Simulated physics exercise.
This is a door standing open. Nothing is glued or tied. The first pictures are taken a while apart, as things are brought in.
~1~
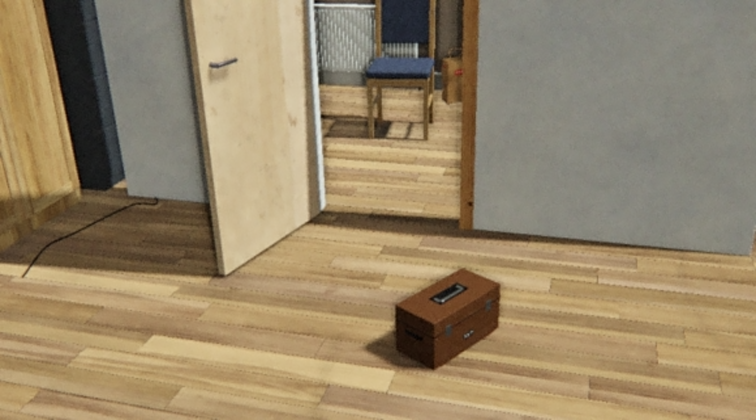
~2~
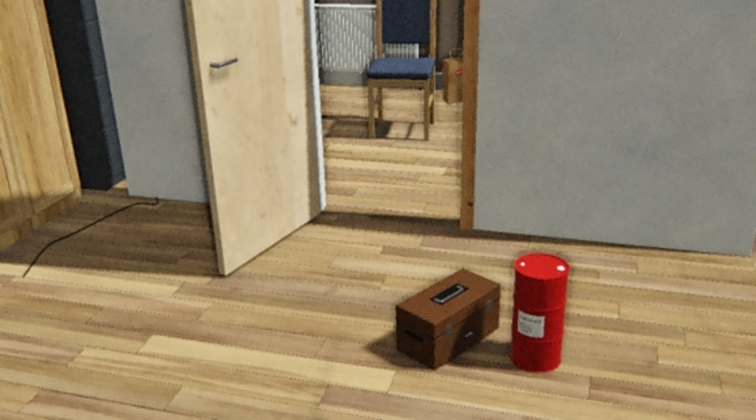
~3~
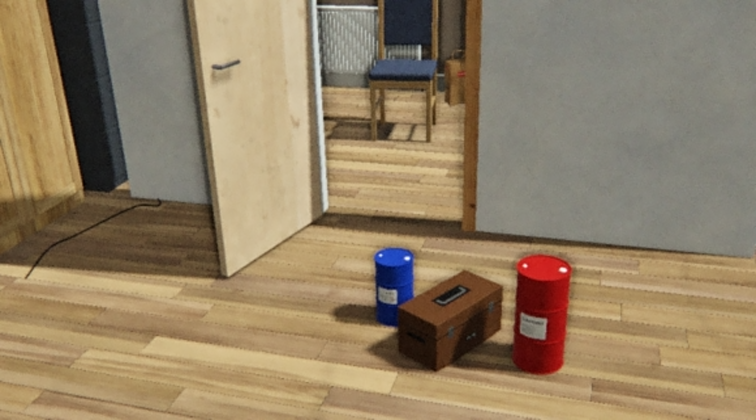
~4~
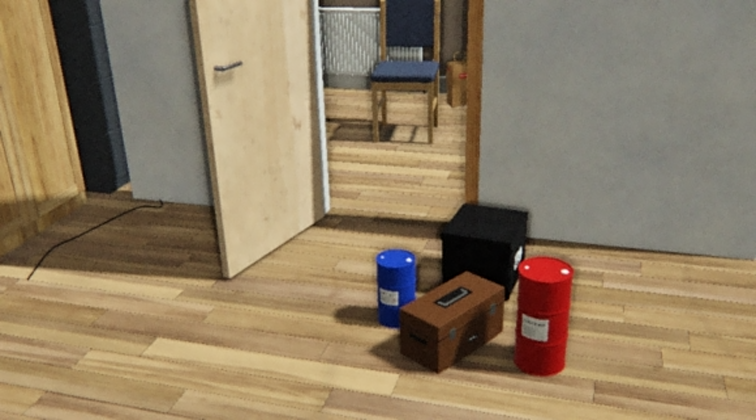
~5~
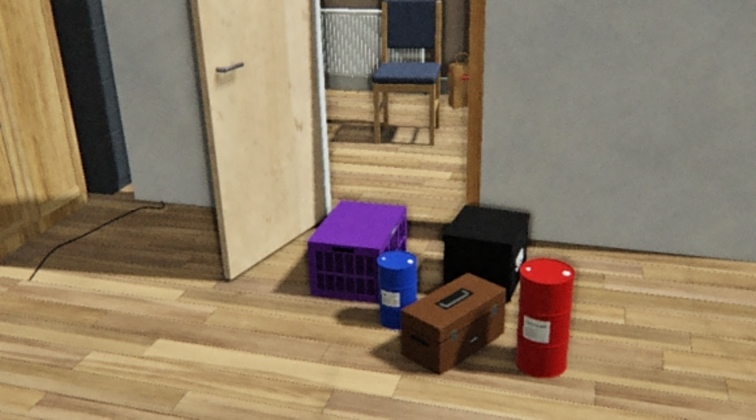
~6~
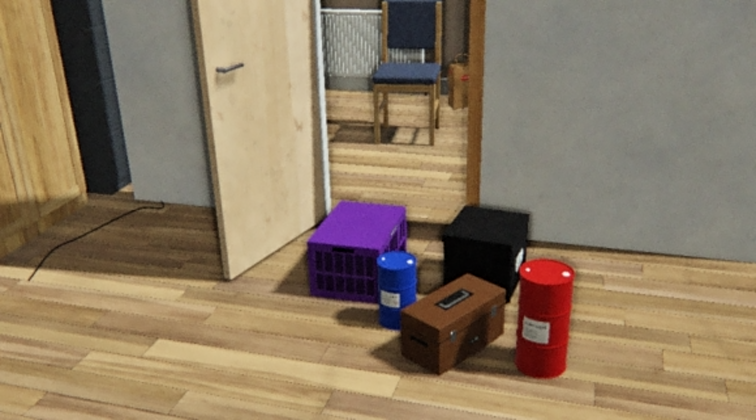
In this clip, a door stands wide open and still behind a brown toolbox on a wooden floor, as a red canister, a blue canister, a black tote and a purple chest appear around the toolbox one after another.
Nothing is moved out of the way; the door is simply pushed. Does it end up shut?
In the end the door stops short.
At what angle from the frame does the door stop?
Some 70° open.
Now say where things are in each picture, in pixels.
In the first frame, door wide open and still.
In the second frame, door wide open and still.
In the third frame, door wide open and still; red canister (541, 315); brown toolbox (451, 319).
In the fourth frame, door wide open and still; blue canister (396, 289); black tote (485, 252).
In the fifth frame, door wide open and still; red canister (544, 318); brown toolbox (454, 322).
In the sixth frame, door wide open and still; purple chest (360, 250); blue canister (397, 291).
Then, 0.50 s later than the last frame, door at 92°.
Then, 0.80 s later than the last frame, door at 76°.
When it is over, door at 71°; all 5 as before. End places, in pixels of the last picture, purple chest near (366, 250).
